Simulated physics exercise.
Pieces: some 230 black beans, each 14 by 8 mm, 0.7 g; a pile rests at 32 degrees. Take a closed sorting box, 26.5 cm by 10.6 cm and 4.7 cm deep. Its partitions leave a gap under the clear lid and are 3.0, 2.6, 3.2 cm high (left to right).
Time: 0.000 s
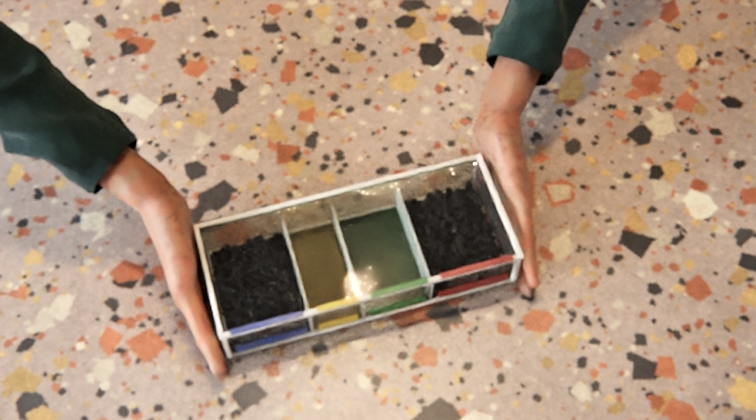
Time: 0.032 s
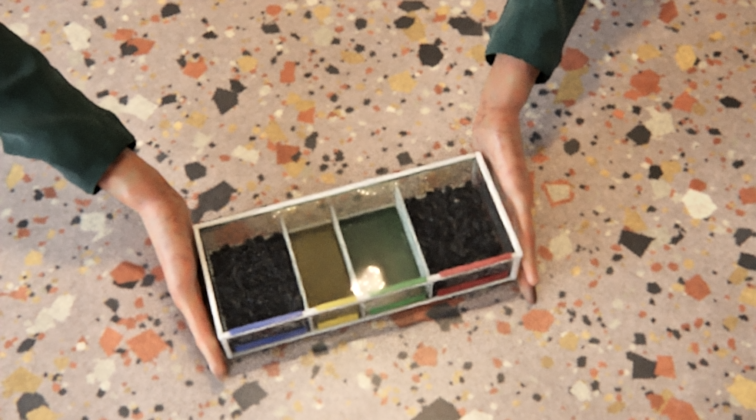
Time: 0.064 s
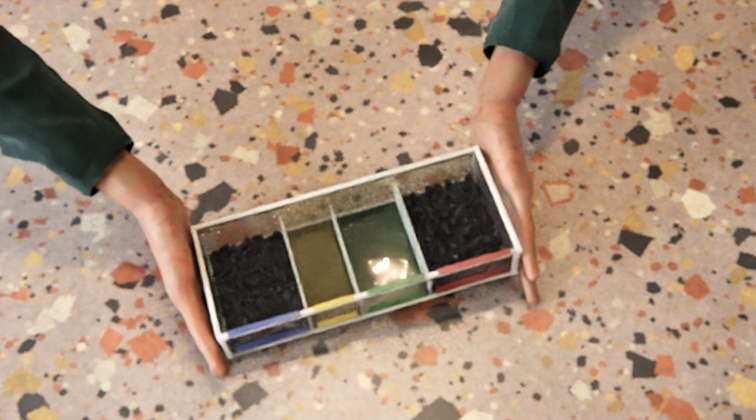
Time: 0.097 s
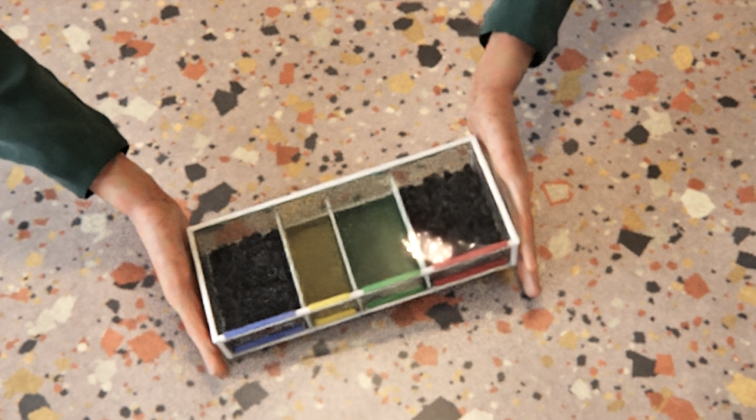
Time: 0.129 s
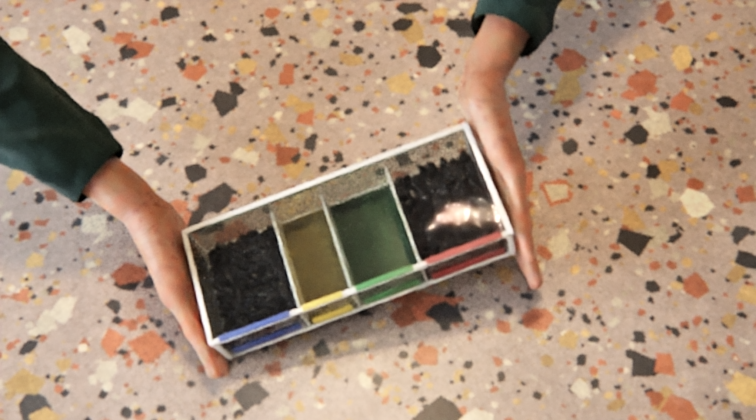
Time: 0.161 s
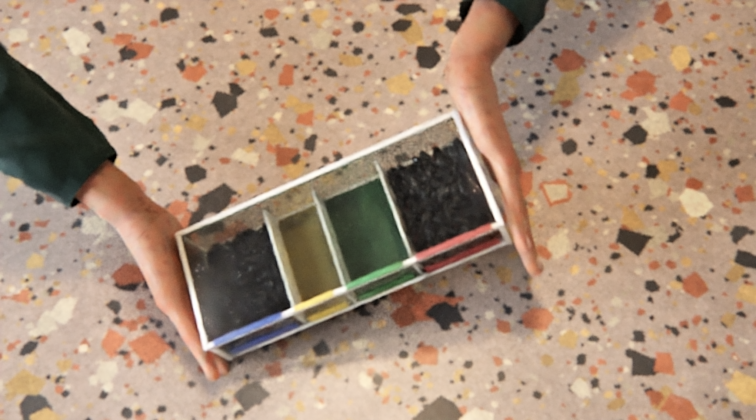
On a speckled stone floor, two hands in dark green sleeves held a clear-lidded box with black beans in both end sections, then tilted it gradually, raising the right side while the beans stayed put.
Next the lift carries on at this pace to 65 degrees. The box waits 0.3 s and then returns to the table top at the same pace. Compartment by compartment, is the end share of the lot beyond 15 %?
Red: Beyond; blue: Beyond; green: Not beyond; yellow: Not beyond.
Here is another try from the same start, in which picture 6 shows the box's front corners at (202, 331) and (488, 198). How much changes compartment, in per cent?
It comes to around 15 per cent in that case.
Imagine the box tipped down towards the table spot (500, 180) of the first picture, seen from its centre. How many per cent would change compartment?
My guess is roughly 25 percent.
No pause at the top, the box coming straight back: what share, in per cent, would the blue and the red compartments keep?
You'd end up with blue at 50 per cent and red at 45 per cent.
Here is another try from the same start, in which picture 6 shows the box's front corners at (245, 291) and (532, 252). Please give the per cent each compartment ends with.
Red 55 %, blue 30 %, green 10 %, yellow 5 %.
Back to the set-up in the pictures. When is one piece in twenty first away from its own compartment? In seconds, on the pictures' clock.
At about 0.55 s.
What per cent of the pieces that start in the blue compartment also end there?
I'd put it at roughly 100 per cent.
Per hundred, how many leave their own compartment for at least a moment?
Around 5 in a hundred.
After 0.64 s, tilt 65 degrees; red 45 %, blue 50 %, green 5 %.
Then, at 0.96 s, tilt 40 degrees; red 45 %, blue 50 %, green 5 %.
Then, at 1.38 s, tilt 0 degrees; red 45 %, blue 50 %, green 5 %.
By 1.8 s all is still; red 45 %, blue 50 %, green 5 %, yellow 0 %.
